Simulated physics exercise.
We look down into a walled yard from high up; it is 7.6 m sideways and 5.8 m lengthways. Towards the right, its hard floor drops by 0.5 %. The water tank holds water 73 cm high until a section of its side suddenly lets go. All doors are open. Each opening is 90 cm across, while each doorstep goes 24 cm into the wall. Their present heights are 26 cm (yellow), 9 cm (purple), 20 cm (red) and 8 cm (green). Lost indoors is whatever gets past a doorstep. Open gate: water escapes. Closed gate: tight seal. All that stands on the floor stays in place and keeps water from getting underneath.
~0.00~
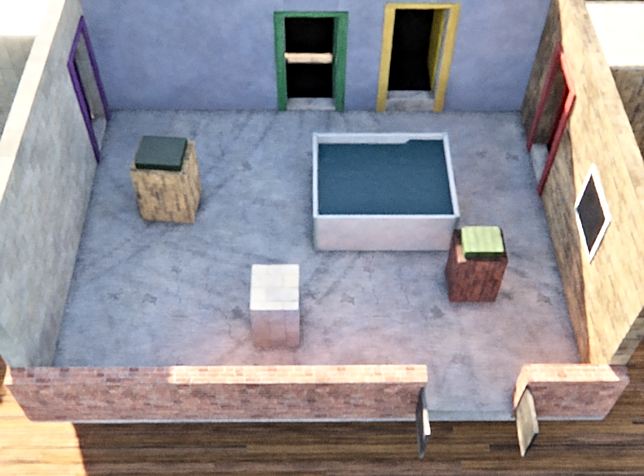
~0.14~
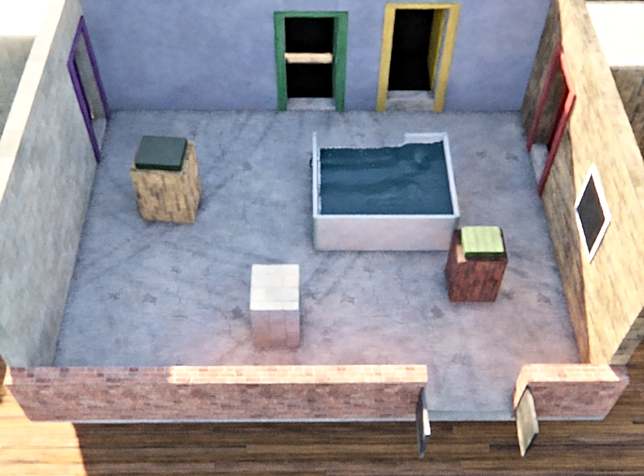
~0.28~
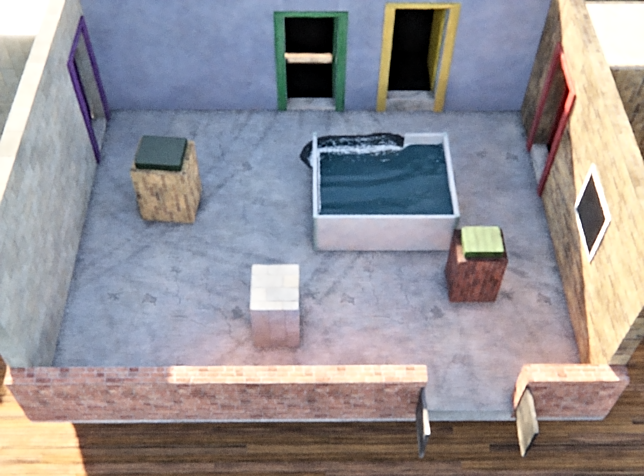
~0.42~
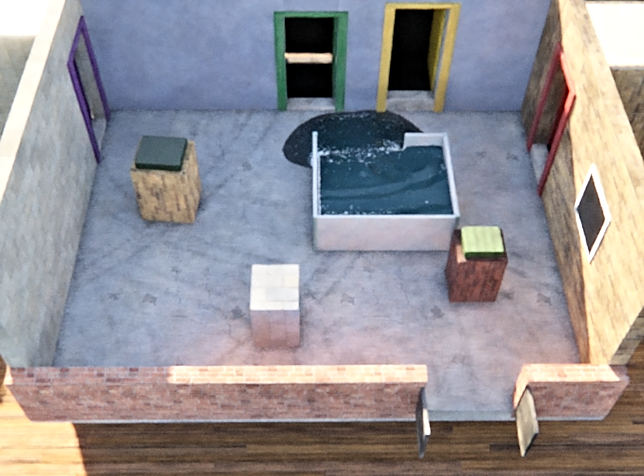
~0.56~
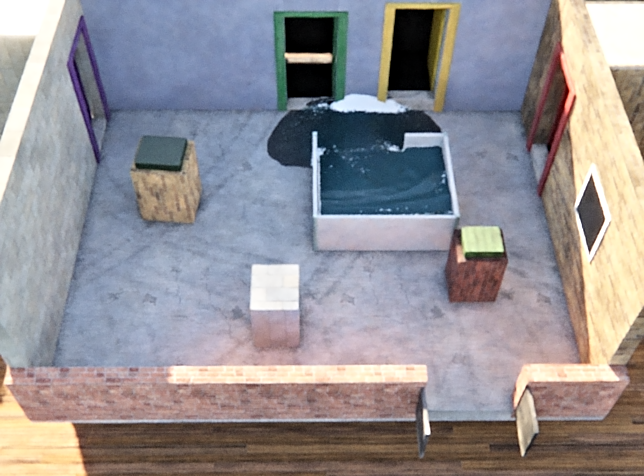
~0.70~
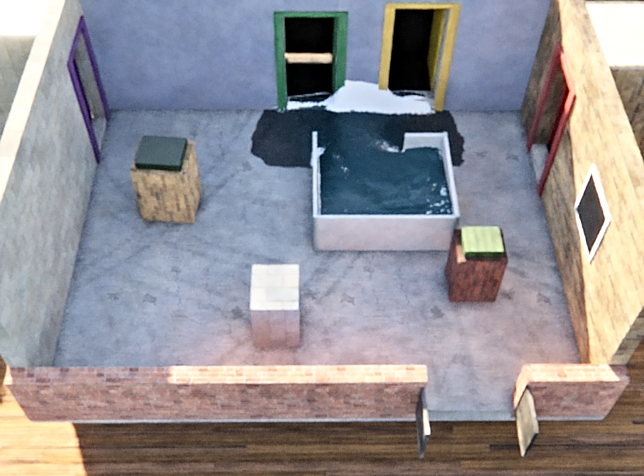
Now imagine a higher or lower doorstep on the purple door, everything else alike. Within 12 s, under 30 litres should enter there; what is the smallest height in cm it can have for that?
Around 15 cm.
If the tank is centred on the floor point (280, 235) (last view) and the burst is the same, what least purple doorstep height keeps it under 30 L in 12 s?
About 28 cm.
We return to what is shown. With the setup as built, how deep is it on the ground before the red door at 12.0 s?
4.5 cm.
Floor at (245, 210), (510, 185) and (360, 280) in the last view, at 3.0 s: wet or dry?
1: Unwetted; 2: Awash; 3: Unwetted.
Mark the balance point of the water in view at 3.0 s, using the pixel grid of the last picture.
Near (364, 163).
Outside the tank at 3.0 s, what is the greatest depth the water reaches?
Around 26 centimetres.
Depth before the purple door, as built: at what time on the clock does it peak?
I'd guess close to 3.0 seconds.
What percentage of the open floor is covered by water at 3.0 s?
The wet part is about 40 per cent.
After 1.4 s water covers 15 % of the floor, deepest (48 cm) near (355, 118); it has not reached the purple door.
After 3.0 s water covers 40 % of the floor, deepest (26 cm) near (519, 111); 21 cm at the purple door, 33 litres in over its 9 cm doorstep.
After 12.0 s water covers 100 % of the floor, deepest (8 cm) near (408, 260); 4 cm at the purple door, 102 litres in over its 9 cm doorstep.
At the purple door as built, the water arrived by 2.3 s and peaked near 21 cm at 3.0 s.
With a doorstep of 13 cm, 47 litres would have come in within the 12 s; with 17.5 cm, 15 litres. So under 30 litres takes about 15 cm.
